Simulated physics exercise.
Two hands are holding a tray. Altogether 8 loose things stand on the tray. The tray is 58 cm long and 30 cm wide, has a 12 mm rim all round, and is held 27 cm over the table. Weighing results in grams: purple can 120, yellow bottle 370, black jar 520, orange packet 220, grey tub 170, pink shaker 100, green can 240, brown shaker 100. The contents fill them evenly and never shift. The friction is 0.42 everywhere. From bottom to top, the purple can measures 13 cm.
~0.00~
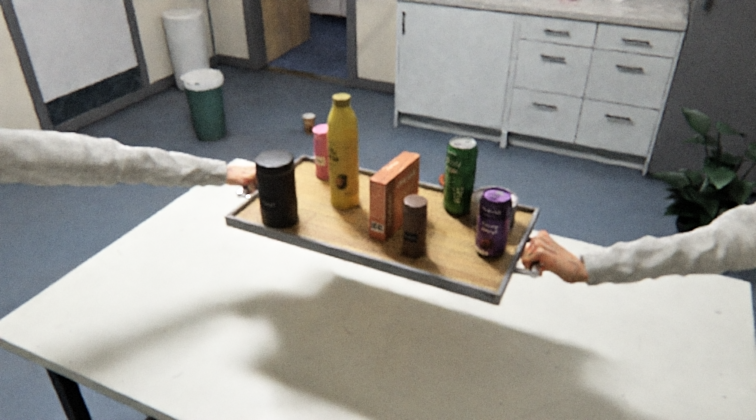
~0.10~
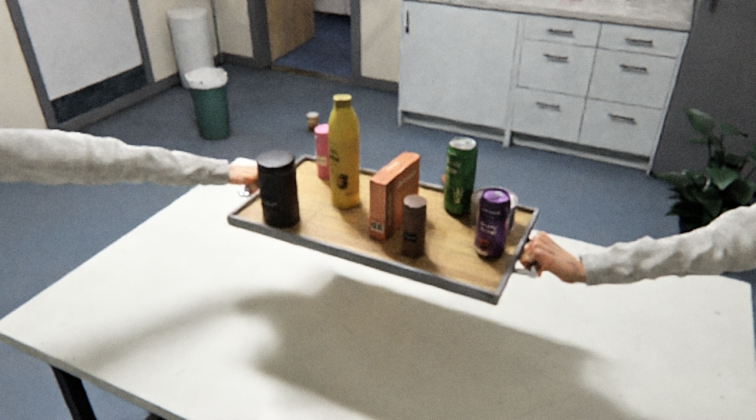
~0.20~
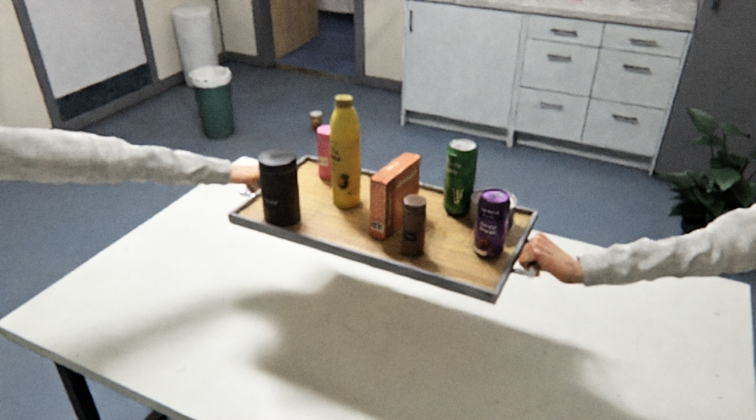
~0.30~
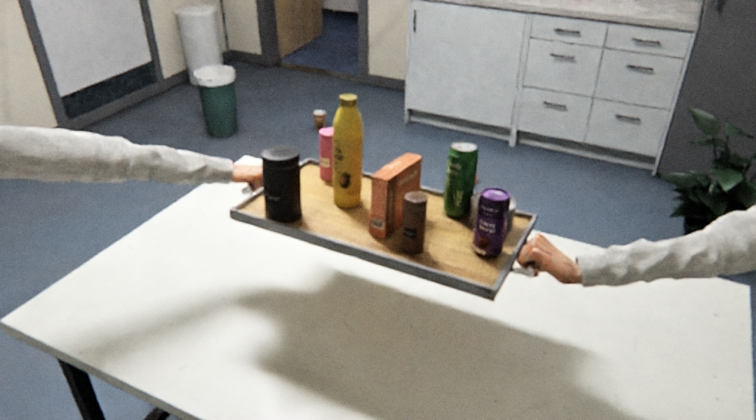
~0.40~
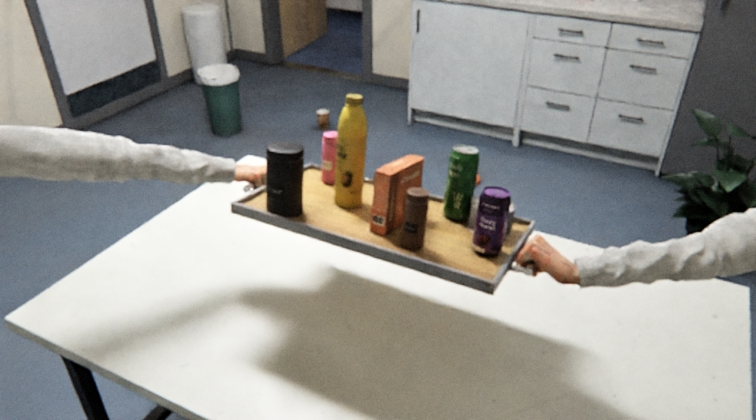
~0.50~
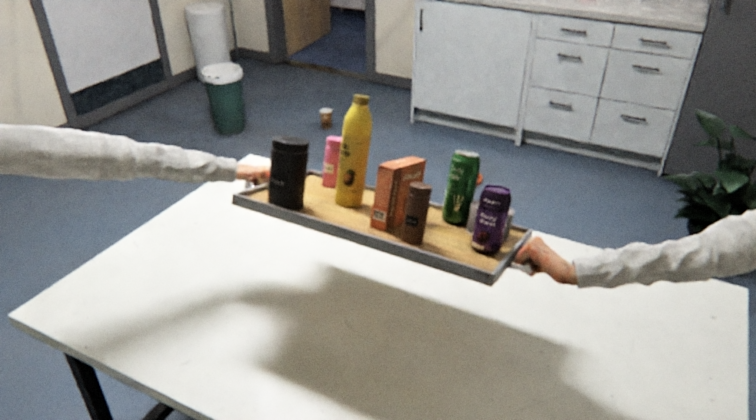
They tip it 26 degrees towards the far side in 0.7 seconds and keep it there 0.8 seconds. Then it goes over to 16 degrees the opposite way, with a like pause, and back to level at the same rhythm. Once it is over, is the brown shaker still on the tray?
It never leaves the tray.
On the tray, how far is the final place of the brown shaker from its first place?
Displacement: Approx. 18 cm.
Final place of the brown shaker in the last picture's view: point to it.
It ends up at about (444, 201).
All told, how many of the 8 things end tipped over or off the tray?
Total: 5.
Around 1.00 s, tray tilted 26°, far edge down; yellow bottle, pink shaker and green can now off the tray; brown shaker on its side near (439, 217); black jar shifted 6 cm.
Around 1.30 s, tray tilted 26°, far edge down; brown shaker on its side near (444, 216); black jar shifted 16 cm; orange packet shifted 9 cm.
Around 2.00 s, tray level; black jar now off the tray; brown shaker on its side near (445, 200); orange packet shifted 9 cm.
Around 3.10 s, tray tilted 16°, near edge down; brown shaker on its side near (444, 193); orange packet shifted 9 cm; purple can shifted 5 cm.
Finally (4.3 s), off the tray, yellow bottle, black jar, pink shaker and green can; on their side or leaning hard on the tray, brown shaker; not toppled but over 5 cm from the start, purple can and orange packet; the last one still in place (within 5 cm). In the last view, brown shaker near (444, 201).
